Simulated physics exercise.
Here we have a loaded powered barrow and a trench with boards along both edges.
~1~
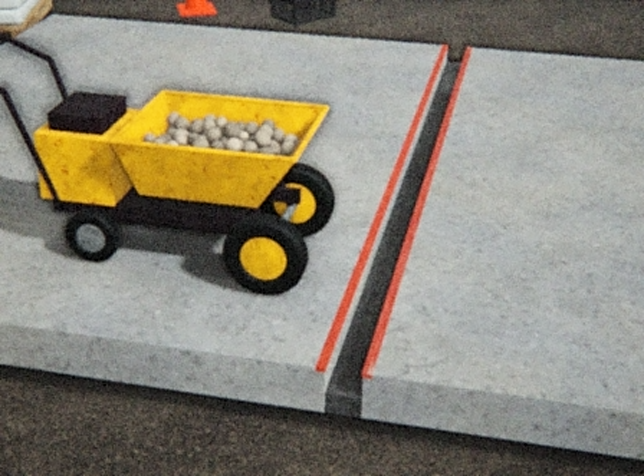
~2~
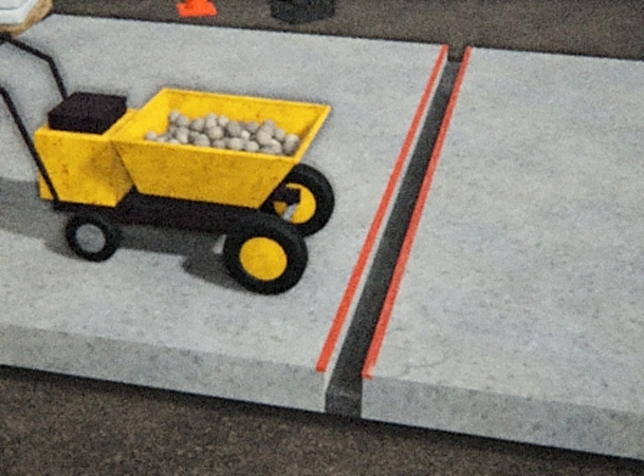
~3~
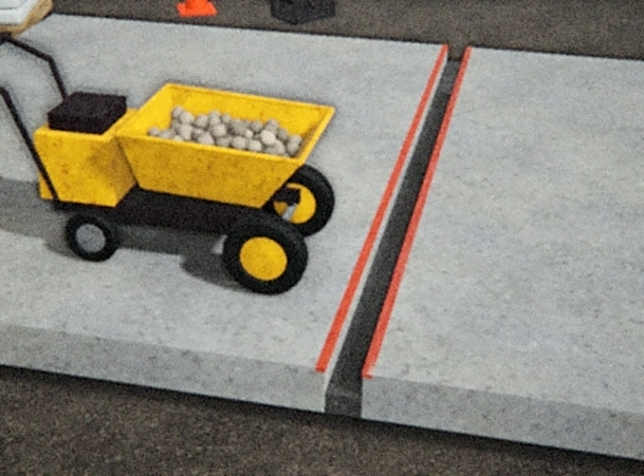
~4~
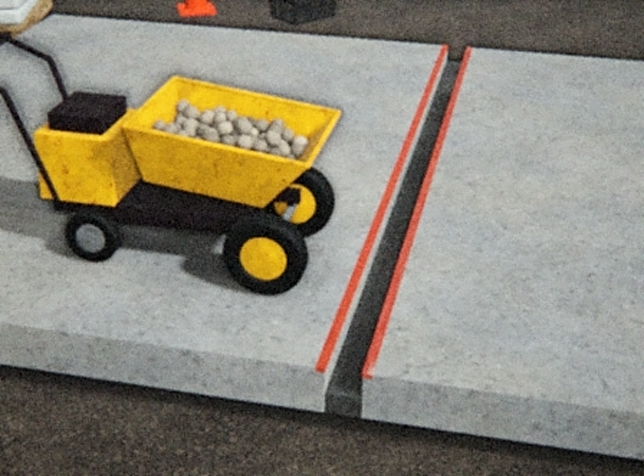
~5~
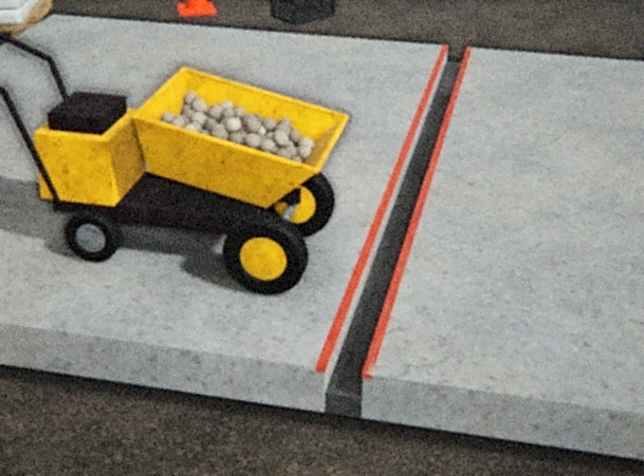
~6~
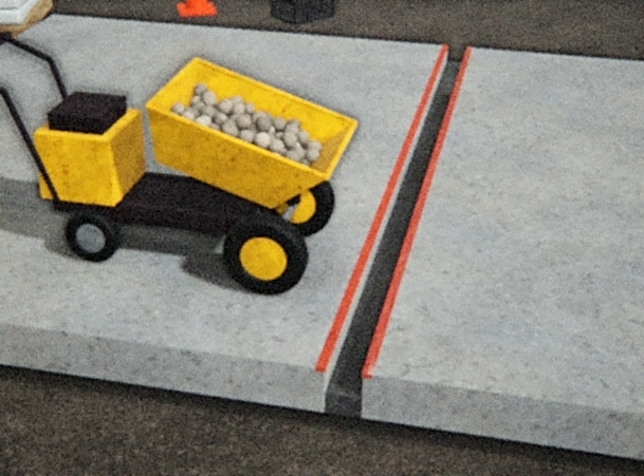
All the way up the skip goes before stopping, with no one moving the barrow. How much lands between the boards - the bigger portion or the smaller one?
The smaller portion lands there.
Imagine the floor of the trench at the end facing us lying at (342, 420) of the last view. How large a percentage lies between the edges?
Estimated share: Approx. 10 %.
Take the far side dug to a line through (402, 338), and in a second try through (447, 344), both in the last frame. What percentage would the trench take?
Estimated share: Try 1 approx. 40 in a hundred, try 2 approx. 80 in a hundred.
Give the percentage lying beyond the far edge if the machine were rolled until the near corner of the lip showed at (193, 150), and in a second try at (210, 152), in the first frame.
First spot: 10 %, second spot: 10 %.
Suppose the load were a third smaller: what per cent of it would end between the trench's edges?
I'd say close to 10 per cent of it.
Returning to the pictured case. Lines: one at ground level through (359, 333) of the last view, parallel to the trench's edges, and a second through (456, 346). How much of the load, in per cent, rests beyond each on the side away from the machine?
Result, first then second: 90 %, 30 %.
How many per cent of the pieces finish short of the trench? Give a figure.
Some 0 per cent.
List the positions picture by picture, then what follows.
Lip of the skip at (294, 160), level; top of the load at (214, 135), river pebbles; first edge of the trench at (335, 329); far edge at (379, 335), the trench under half as wide as the skip, and about as deep as wide, in the first picture.
Lip of the skip at (296, 161), level; top of the load at (215, 134), in the second picture.
Lip of the skip at (300, 163), tipped barely; top of the load at (214, 134), in the third picture.
Lip of the skip at (307, 166), tipped a little; top of the load at (211, 136), in the fourth picture.
Lip of the skip at (316, 171), tipped a little; top of the load at (195, 128), in the fifth picture.
Lip of the skip at (326, 178), tipped clearly; top of the load at (205, 122); first edge of the trench at (335, 329); far edge at (379, 335), in the sixth picture.
Soon after the last picture, skip tipped steeply; all in the skip.
A little later, skip tipped right over; most in the skip; a small part beyond it; a stray few falling.
Later still, skip tipped right over; about a quarter in the skip; a stray few in or heaped over the trench; most beyond it.
By the end, skip tipped right over; a stray few in the skip; a small part in or heaped over the trench; most beyond it.
